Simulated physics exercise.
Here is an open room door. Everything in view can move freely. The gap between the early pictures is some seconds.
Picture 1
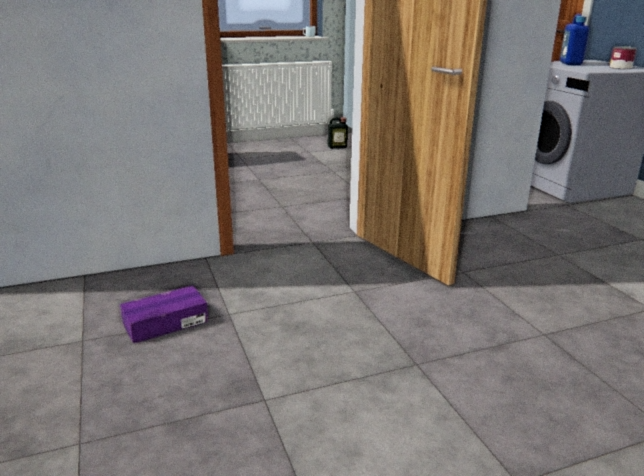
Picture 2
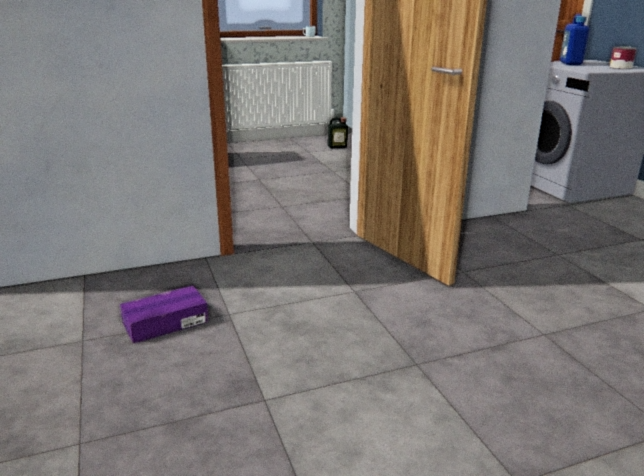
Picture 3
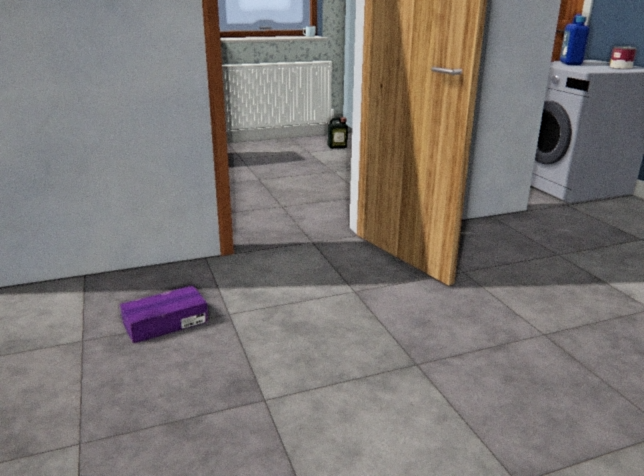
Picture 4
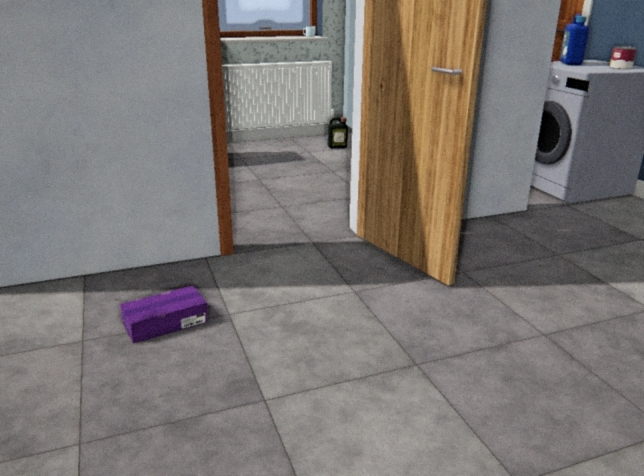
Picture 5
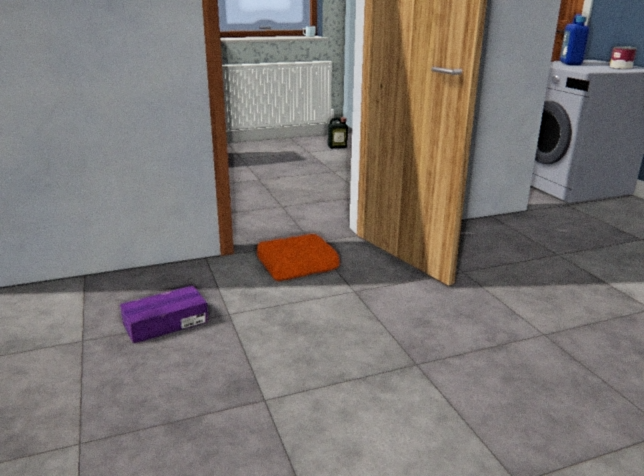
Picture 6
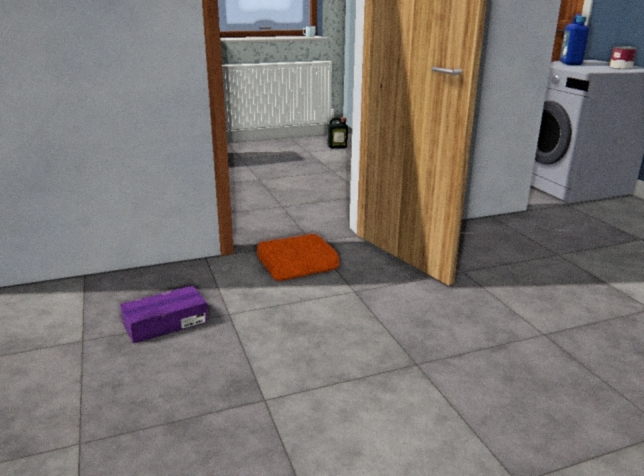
In a grey-tiled room, a wooden door stood wide open and a purple parcel lay still on the floor, until an orange cushion suddenly appeared by the doorway and stayed there without moving.
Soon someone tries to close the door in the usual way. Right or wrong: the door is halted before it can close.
Right, it does not close.
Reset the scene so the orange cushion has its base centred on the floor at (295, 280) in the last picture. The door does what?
Well, then the door stays ajar.
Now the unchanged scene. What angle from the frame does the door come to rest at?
Open angle: About 25°.
Then, 1.30 s past the last view, door 69° open.
Then, 2.10 s past the last view, door 42° open; orange cushion displaced a little near (276, 252).
Finally, door 25° open; moved from the start, orange cushion; purple parcel still in place. Final places as the last picture's camera would see them, orange cushion near (259, 250).
